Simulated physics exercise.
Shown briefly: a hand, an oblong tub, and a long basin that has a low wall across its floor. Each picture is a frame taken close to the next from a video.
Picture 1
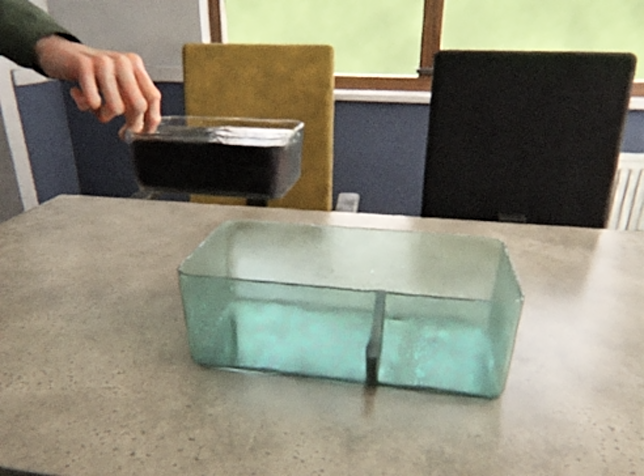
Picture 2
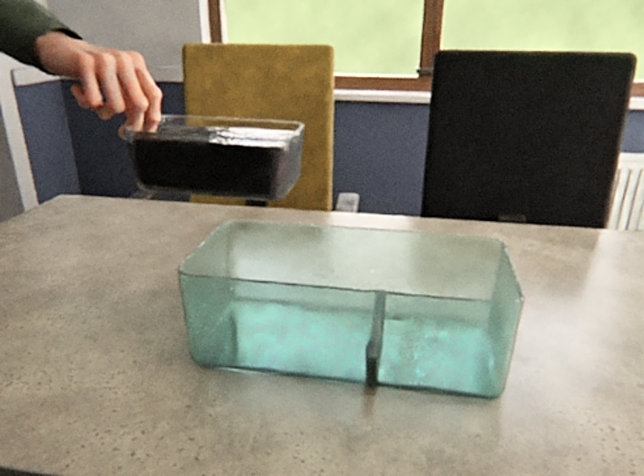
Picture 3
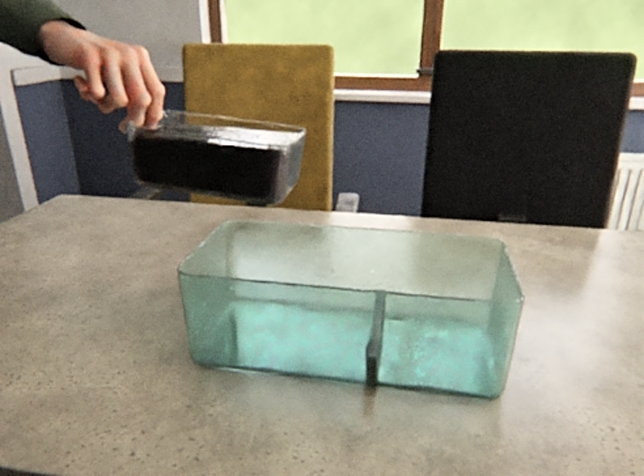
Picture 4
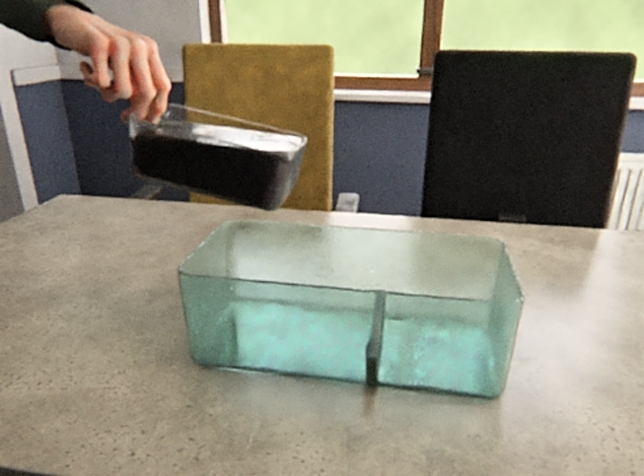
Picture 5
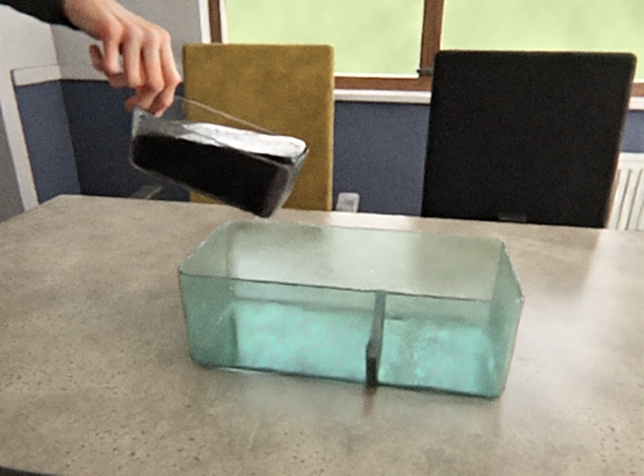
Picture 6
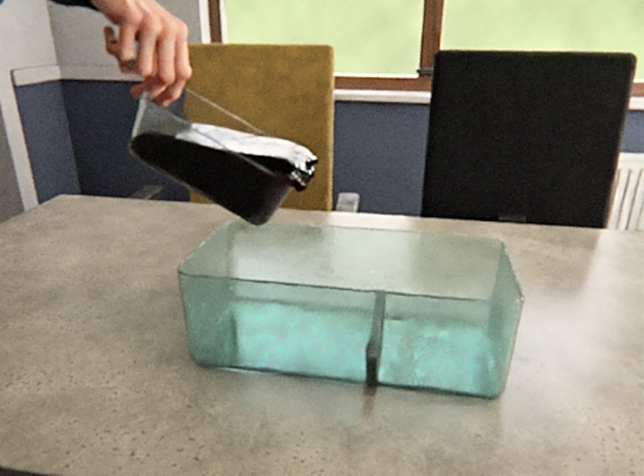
A hand tilts an oblong tub of dark liquid rightward above a long glassy basin.
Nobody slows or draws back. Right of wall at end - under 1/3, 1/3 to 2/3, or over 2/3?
Under 1/3.
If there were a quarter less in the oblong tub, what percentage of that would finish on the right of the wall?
I'd say roughly 10 percent.
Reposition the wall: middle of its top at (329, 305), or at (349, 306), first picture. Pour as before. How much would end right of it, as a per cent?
Estimated: 70 % first, 45 % second.
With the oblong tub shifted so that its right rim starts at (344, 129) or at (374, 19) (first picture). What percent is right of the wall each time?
You'd get around 60 per cent and then around 65 per cent.
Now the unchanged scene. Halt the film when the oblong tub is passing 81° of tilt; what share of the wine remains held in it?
Around 15 in a hundred has not poured out yet.
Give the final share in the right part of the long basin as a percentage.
Roughly 15 per cent.
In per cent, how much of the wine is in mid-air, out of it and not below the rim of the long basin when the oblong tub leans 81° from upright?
Somewhere around 25 per cent of it.
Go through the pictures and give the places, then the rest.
The first frame shows tilt 0°; pouring edge (296, 132); surface from (148, 132) to (295, 139); the long basin's rim runs from (203, 244) to (513, 269); the wall's top is at (377, 320).
The second frame shows tilt 1°; pouring edge (296, 134); surface from (149, 131) to (296, 140).
The third frame shows tilt 5°; pouring edge (298, 139); surface from (149, 129) to (297, 142).
The fourth frame shows tilt 11°; pouring edge (300, 148); surface from (150, 128) to (299, 145).
The fifth frame shows tilt 19°; pouring edge (301, 159); surface from (151, 127) to (299, 152); 2 per cent is over the edge.
The sixth frame shows tilt 28°; pouring edge (300, 173); surface from (150, 127) to (293, 158); 9 per cent is over the edge.
A moment on, the tilt is 81° and 15 per cent is still to pour, 54 is left of the wall and 3 right of it.
Next, the tilt is 95° and 4 per cent is still to pour, 83 is left of the wall and 10 right of it.
Then the tilt is 95° and 1 per cent is still to pour, 81 is left of the wall and 15 right of it.
Later the tilt is 95° and 0 per cent is still to pour, 82 is left of the wall and 16 right of it.
In the end 82 per cent lies left of the wall, 16 right of it and 2 outside.
